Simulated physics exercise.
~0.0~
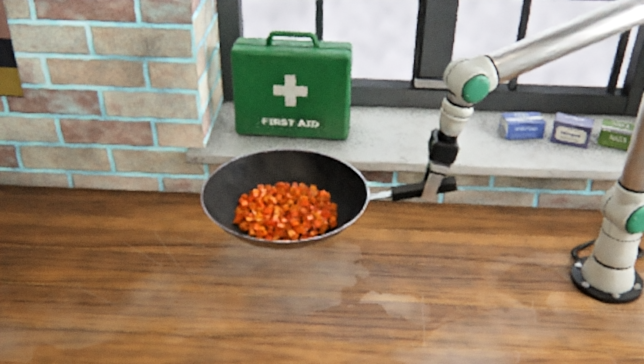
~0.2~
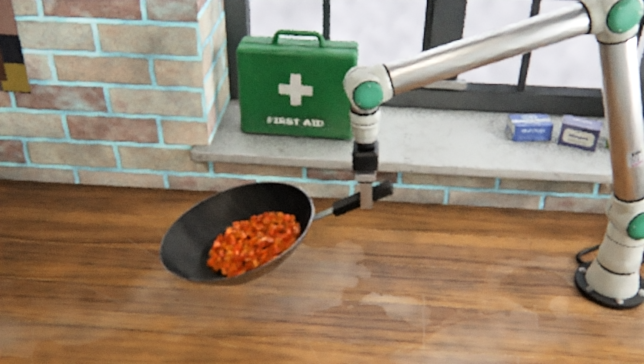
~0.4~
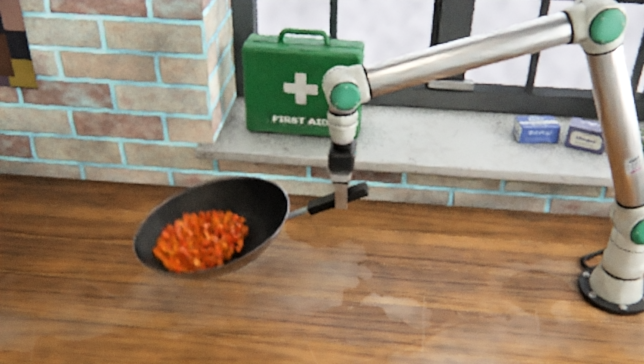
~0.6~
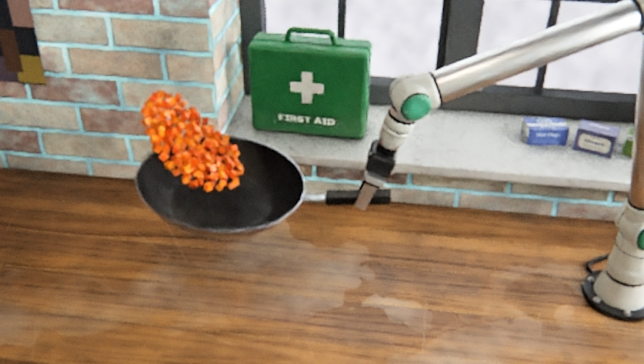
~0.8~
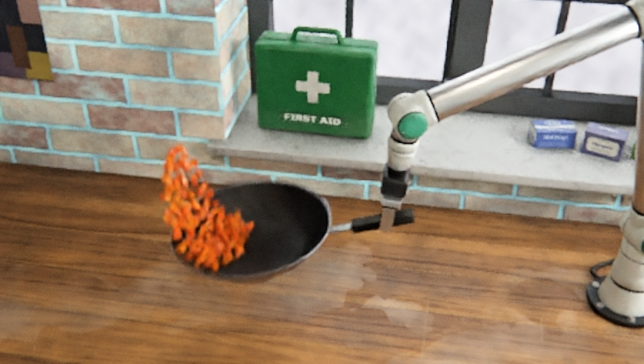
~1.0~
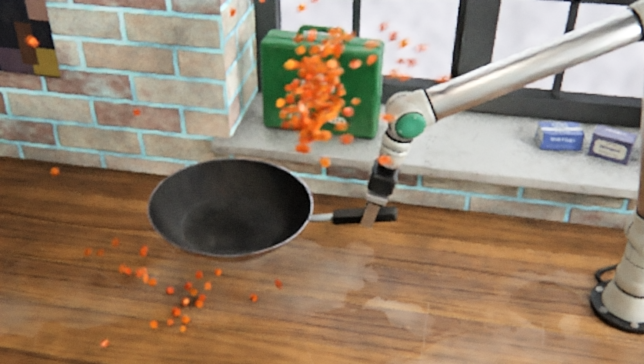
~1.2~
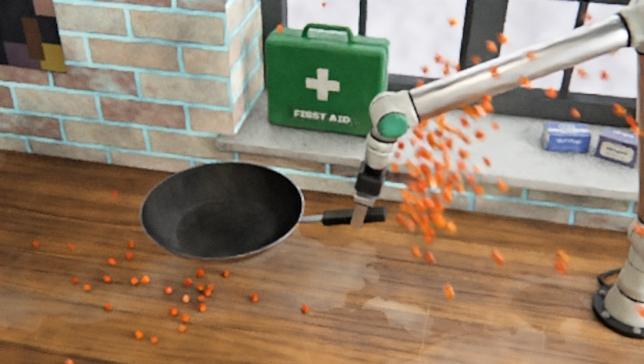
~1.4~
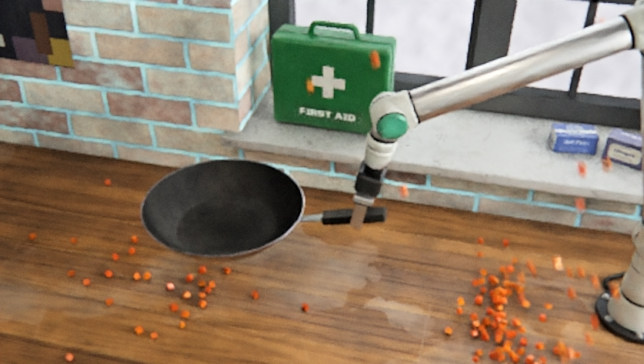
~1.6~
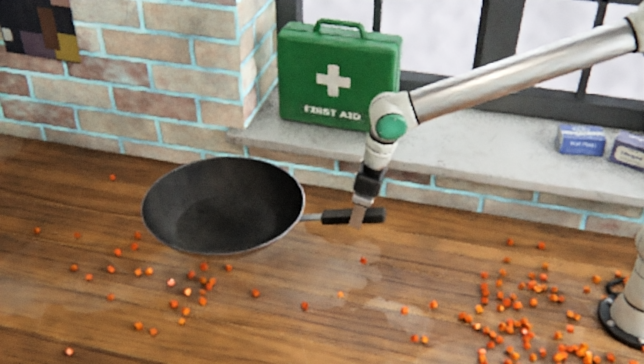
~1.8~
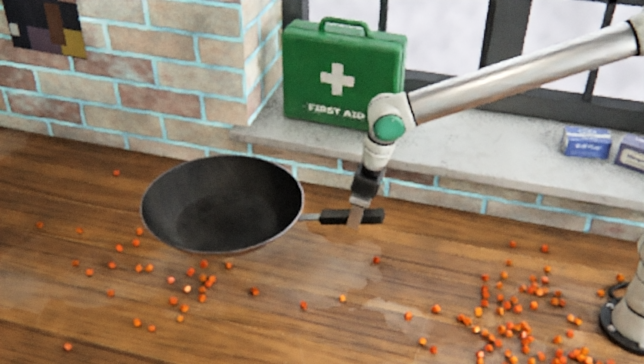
A wooden worktop beneath a brick wall and window is seen from slightly above, the view drifting a little sideways. A pale robot arm with green joints, based at the right, holds a dark frying pan heaped with small orange-red dice, while a green first aid case and small boxes sit on the grey sill behind. The arm swings the pan left and tilts it, then jerks it so the dice leap up at its left side. They scatter into the air, some dropping in front, most flying right past the arm. The pan stops, empty, with dice strewn across the worktop.
